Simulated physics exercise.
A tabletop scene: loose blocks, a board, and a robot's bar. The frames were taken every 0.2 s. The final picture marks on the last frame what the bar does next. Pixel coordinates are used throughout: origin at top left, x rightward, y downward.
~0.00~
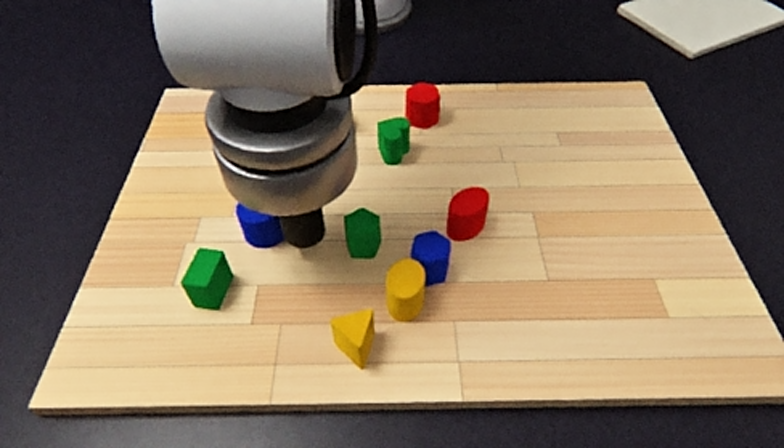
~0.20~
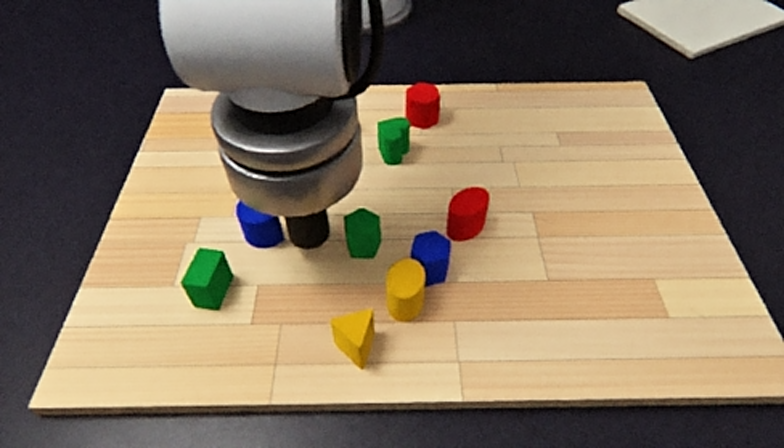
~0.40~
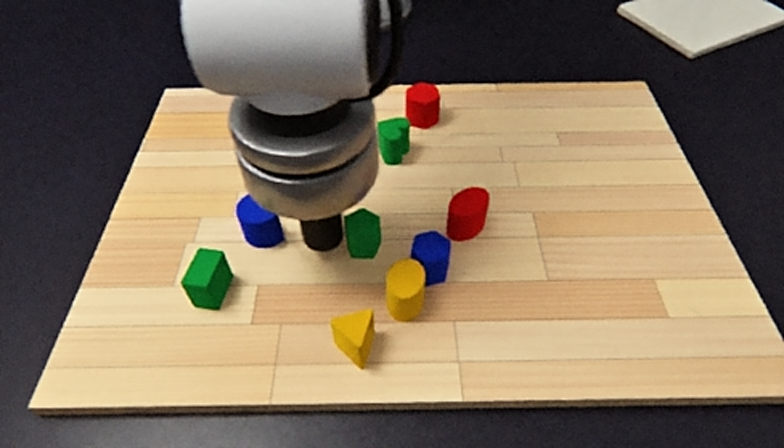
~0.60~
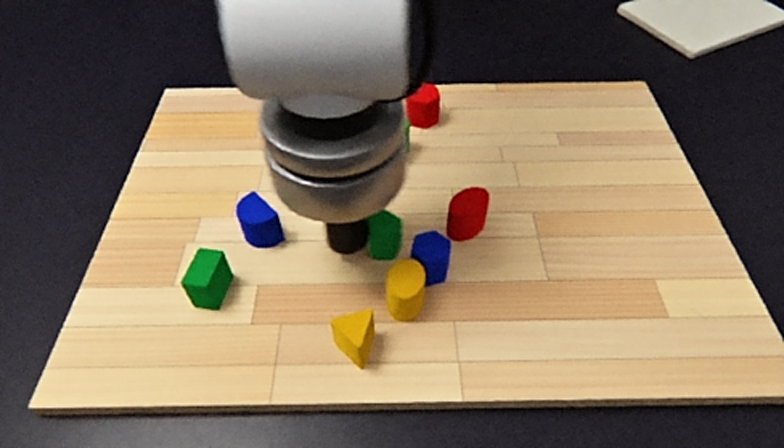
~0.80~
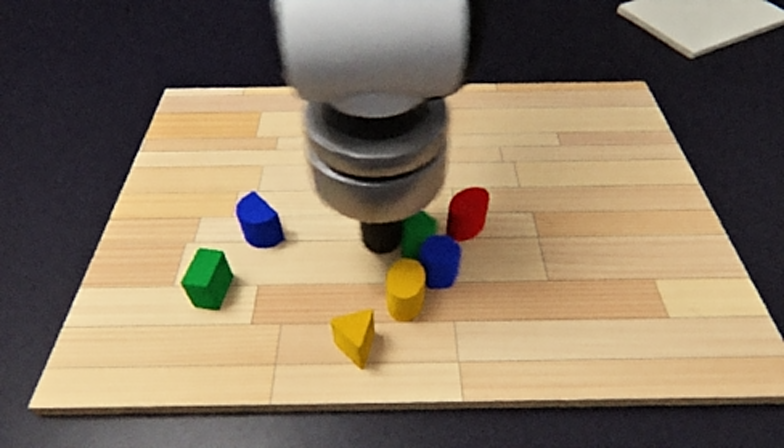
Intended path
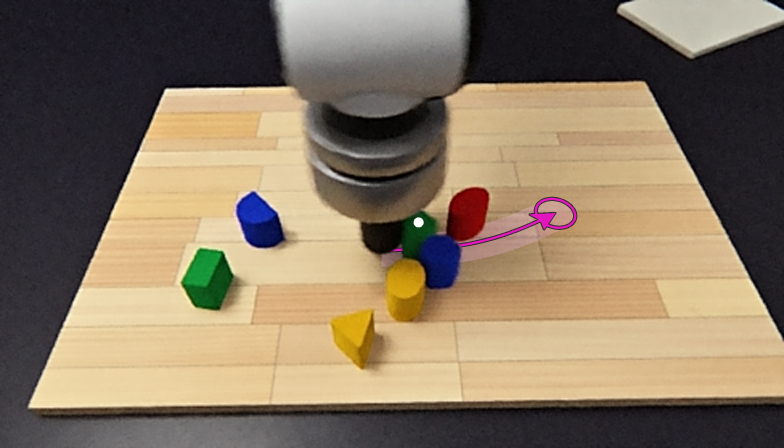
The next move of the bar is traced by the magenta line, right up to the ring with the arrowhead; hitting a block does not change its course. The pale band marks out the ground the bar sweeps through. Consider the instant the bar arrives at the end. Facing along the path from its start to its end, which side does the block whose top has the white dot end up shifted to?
The answer is right.
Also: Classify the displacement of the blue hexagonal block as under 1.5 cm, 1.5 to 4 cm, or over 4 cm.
It shifts 1.5 to 4 cm.
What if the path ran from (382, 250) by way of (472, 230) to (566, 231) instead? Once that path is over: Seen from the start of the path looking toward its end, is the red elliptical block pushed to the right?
In short: No.
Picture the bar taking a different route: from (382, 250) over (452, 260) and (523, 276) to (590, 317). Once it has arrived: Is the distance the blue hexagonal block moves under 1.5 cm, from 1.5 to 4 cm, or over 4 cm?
Net shift: Above 4 cm.
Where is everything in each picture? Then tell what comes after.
The first frame shows lower end of the bar at (305, 232), tops of blocks, yellow elliptical block at (406, 277), green pentagon at (362, 220), blue hexagonal block at (431, 245), red elliptical block at (469, 200).
The second frame shows bar at (310, 233), blocks as before.
The third frame shows bar at (323, 236), blocks as before.
The fourth frame shows bar at (347, 239), green pentagon at (384, 222).
The fifth frame shows bar at (381, 238), yellow elliptical block at (406, 277), green pentagon at (419, 222), blue hexagonal block at (441, 249), red elliptical block at (469, 200).
The drawn path runs from (382, 250) over (476, 242) to (555, 213); the dot is on the green pentagon.
What follows on the original path. One third of the way, bar at (447, 235); green pentagon at (487, 223), turned 15° clockwise; blue hexagonal block at (464, 253), turned 80° clockwise; red elliptical block at (494, 194), turned 65° anticlockwise.
Two thirds of the way, bar at (508, 222); green pentagon at (550, 220), turned 40° clockwise; blue hexagonal block at (467, 253), turned 90° clockwise; red elliptical block at (513, 182).
At the end, bar at (560, 201); yellow elliptical block not moved; green pentagon at (579, 217), turned 120° clockwise; blue hexagonal block at (467, 253), turned 90° clockwise; red elliptical block at (520, 173), turned 175° anticlockwise.
